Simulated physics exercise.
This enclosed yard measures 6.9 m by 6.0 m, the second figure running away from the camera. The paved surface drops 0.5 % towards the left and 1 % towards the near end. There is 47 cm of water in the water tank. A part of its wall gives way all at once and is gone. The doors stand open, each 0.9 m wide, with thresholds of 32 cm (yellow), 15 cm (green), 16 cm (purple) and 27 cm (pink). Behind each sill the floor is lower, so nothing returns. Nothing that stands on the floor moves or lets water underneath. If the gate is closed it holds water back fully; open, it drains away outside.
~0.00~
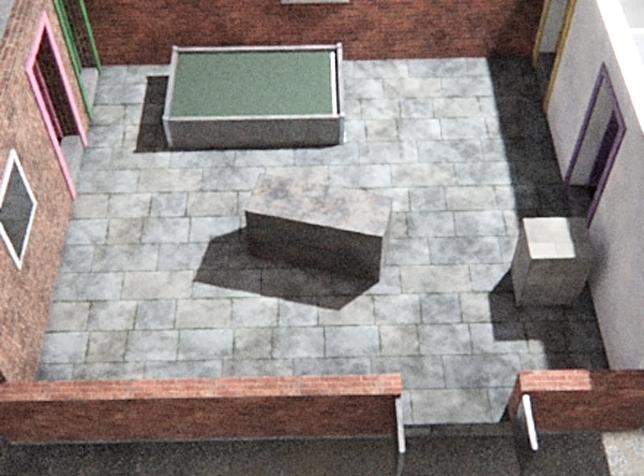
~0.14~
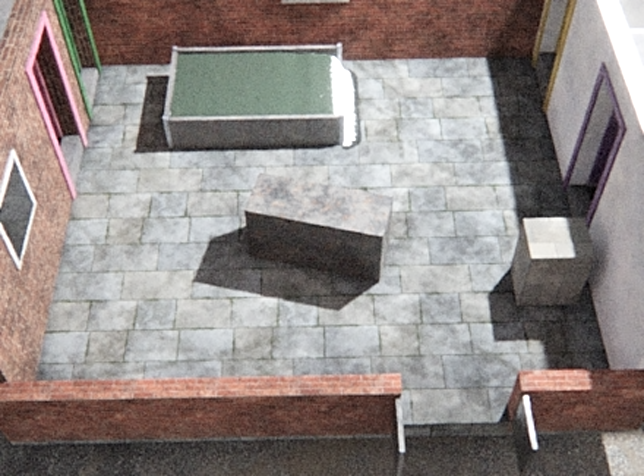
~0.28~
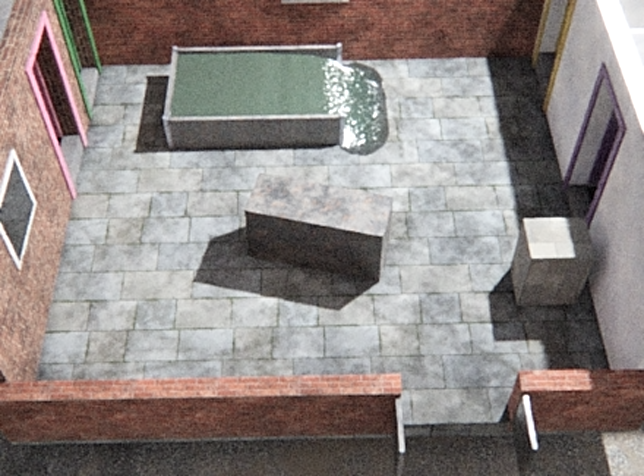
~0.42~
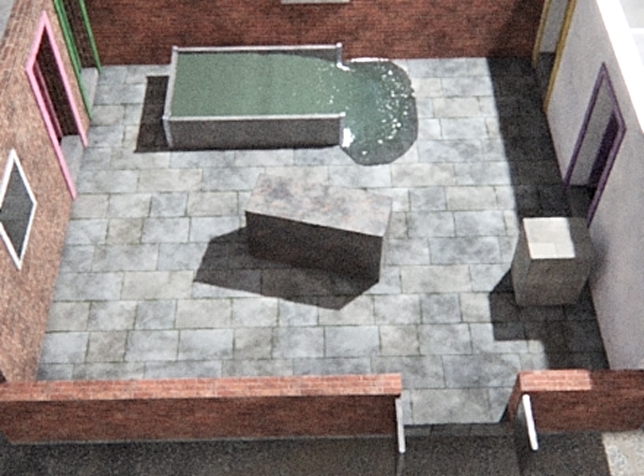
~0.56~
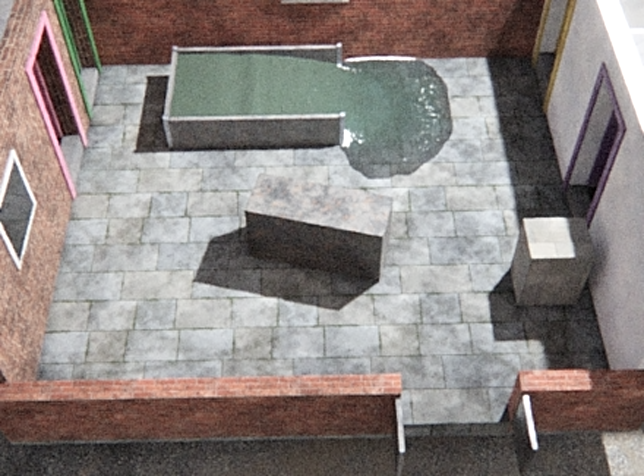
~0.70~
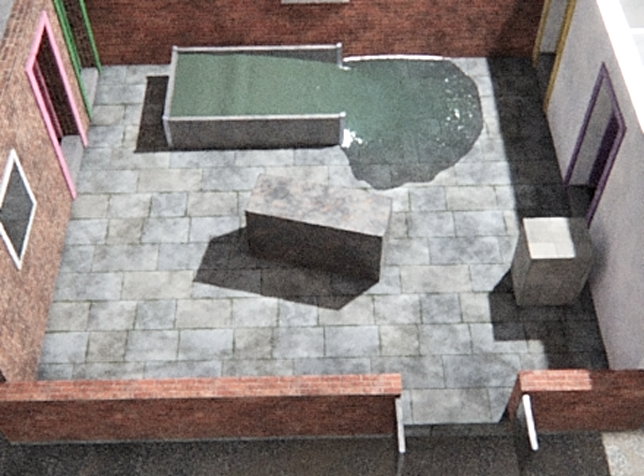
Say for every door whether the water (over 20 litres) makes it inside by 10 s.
Door by door: At the yellow door it does not reach the limit; at the green door it does not reach the limit; at the purple door it keeps below the limit; at the pink door it does not reach the limit.
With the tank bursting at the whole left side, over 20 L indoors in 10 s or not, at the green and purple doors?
Then: Green over, purple below.
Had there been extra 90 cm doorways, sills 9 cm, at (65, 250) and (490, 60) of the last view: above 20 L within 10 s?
In that order: Under, past it.
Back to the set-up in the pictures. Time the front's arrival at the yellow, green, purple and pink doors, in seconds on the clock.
Arrival: Yellow 1.1 s, green 8.5 s, purple 1.8 s, pink 9.5 s.
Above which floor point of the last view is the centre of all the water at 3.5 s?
Near (428, 137).
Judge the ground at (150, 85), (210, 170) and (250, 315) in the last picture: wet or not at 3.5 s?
In turn: Dry, dry, dry.
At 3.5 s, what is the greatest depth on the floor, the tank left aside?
Up to some 24 cm.
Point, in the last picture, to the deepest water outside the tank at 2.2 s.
At about (510, 69).
After 1.4 s water covers 20 % of the floor and is deepest (21 cm) near (542, 108); yellow door 18 cm at the sill, 0 L in, green door not reached, purple door not reached, pink door not reached.
After 2.2 s water covers 25 % of the floor and is deepest (30 cm) near (510, 69); yellow door 27 cm at the sill, 0 L in, green door not reached, purple door 11 cm at the sill, 0 L in, pink door not reached.
After 3.5 s water covers 30 % of the floor and is deepest (24 cm) near (553, 263); yellow door 23 cm at the sill, 0 L in, green door not reached, purple door 13 cm at the sill, 0 L in, pink door not reached.
After 6.0 s water covers 55 % of the floor and is deepest (17 cm) near (353, 406); yellow door 8 cm at the sill, 0 L in, green door not reached, purple door 12 cm at the sill, 3 L in, pink door not reached.
After 10.0 s water covers 85 % of the floor and is deepest (10 cm) near (30, 413); yellow door 2 cm at the sill, 0 L in, green door 3 cm at the sill, 0 L in, purple door 6 cm at the sill, 3 L in, pink door 7 cm at the sill, 0 L in.
